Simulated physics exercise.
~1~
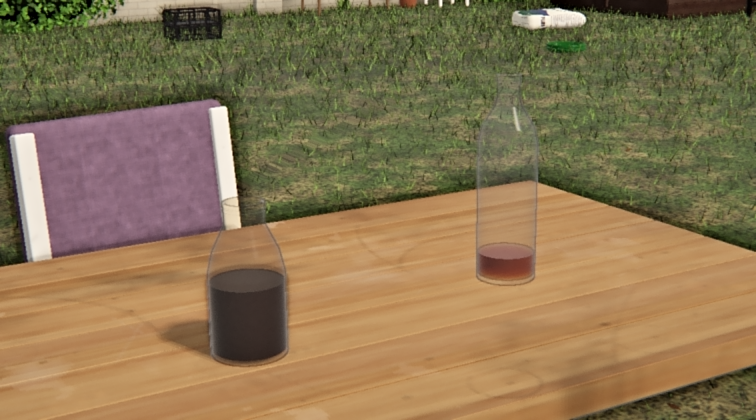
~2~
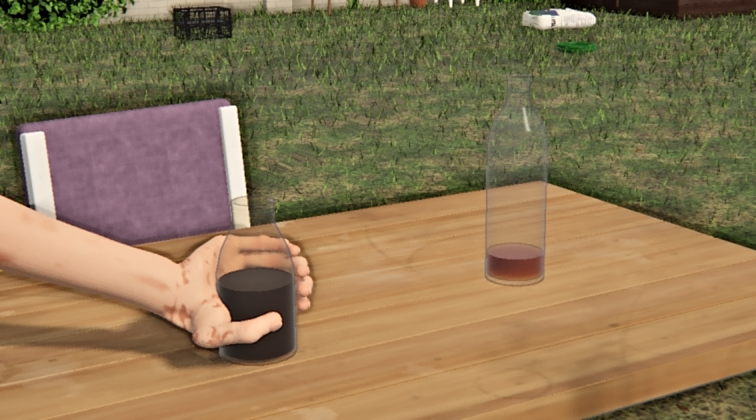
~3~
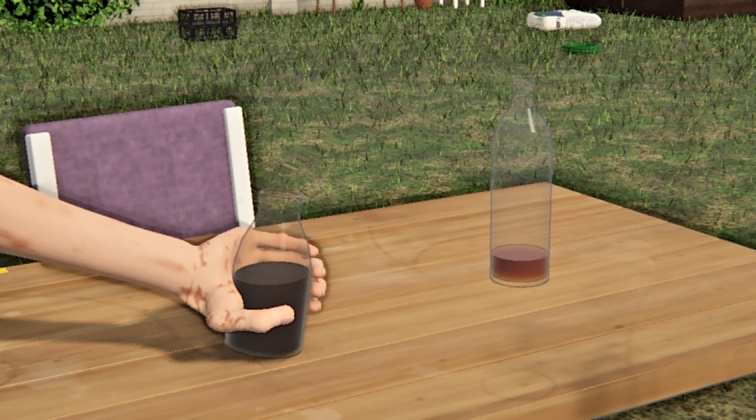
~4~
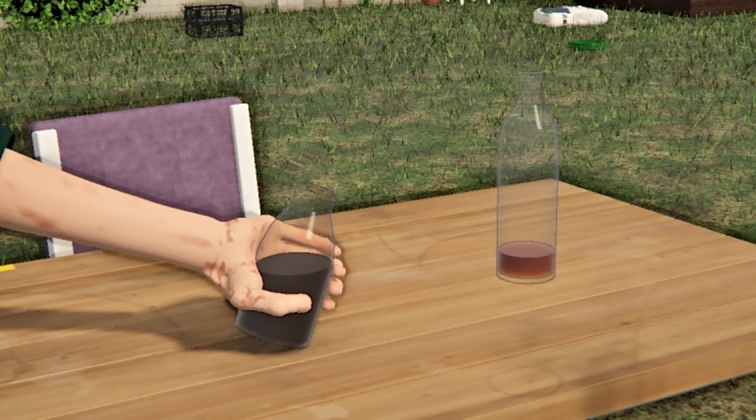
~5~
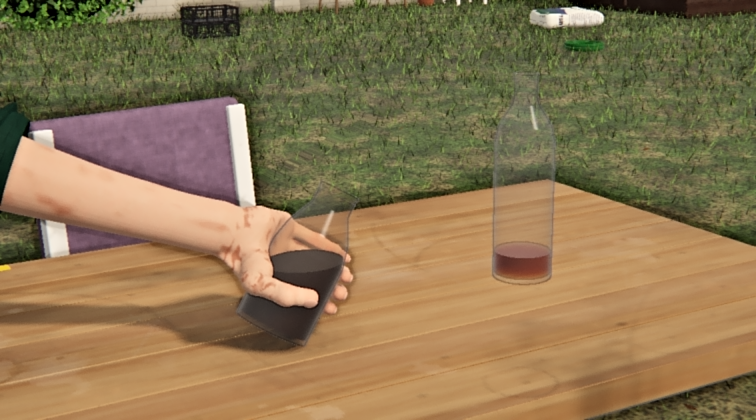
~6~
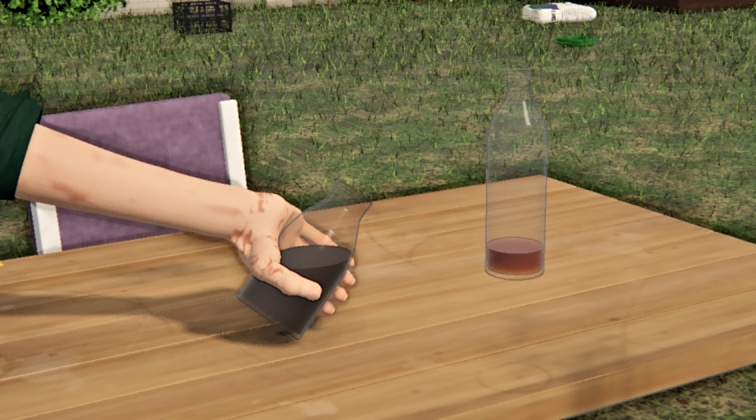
On a wooden table on a lawn, a hand reached in from the left, took hold of a half-full bottle of dark liquid and gradually tilted it rightward, while the nearly empty bottle stayed upright.
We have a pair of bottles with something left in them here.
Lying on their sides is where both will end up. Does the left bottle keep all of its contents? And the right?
Left bottle: No; right bottle: Yes.
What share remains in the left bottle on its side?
Share retained: Approx. 35 per cent.
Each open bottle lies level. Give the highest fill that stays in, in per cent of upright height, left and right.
Fill limits: About 16 % and about 24 %.
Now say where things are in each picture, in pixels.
Both stand upright; left bottle (247, 275) about half full, open; right bottle (507, 175) nearly empty, open, in the first picture.
A hand takes the left bottle; left bottle about half full, surface at (256, 281); right bottle nearly empty, surface at (515, 252), in the second picture.
The left bottle tips; left bottle (273, 268) about half full; right bottle (521, 177) nearly empty, in the third picture.
The left bottle tips; left bottle (296, 258) tipped 20°; right bottle nearly empty, surface at (526, 250), in the fourth picture.
The left bottle tips; left bottle (307, 256) tipped 30°; right bottle (524, 174) nearly empty, in the fifth picture.
The left bottle tips; left bottle (313, 253) tipped 40°, open; right bottle nearly empty, surface at (515, 246), open, in the sixth picture.
Shortly, the left bottle is nearly down; left bottle, no leak.
Then, the left bottle lies flat; left bottle, it leaks.
At the finish, both lie flat; left bottle, it leaks; right bottle, no leak.
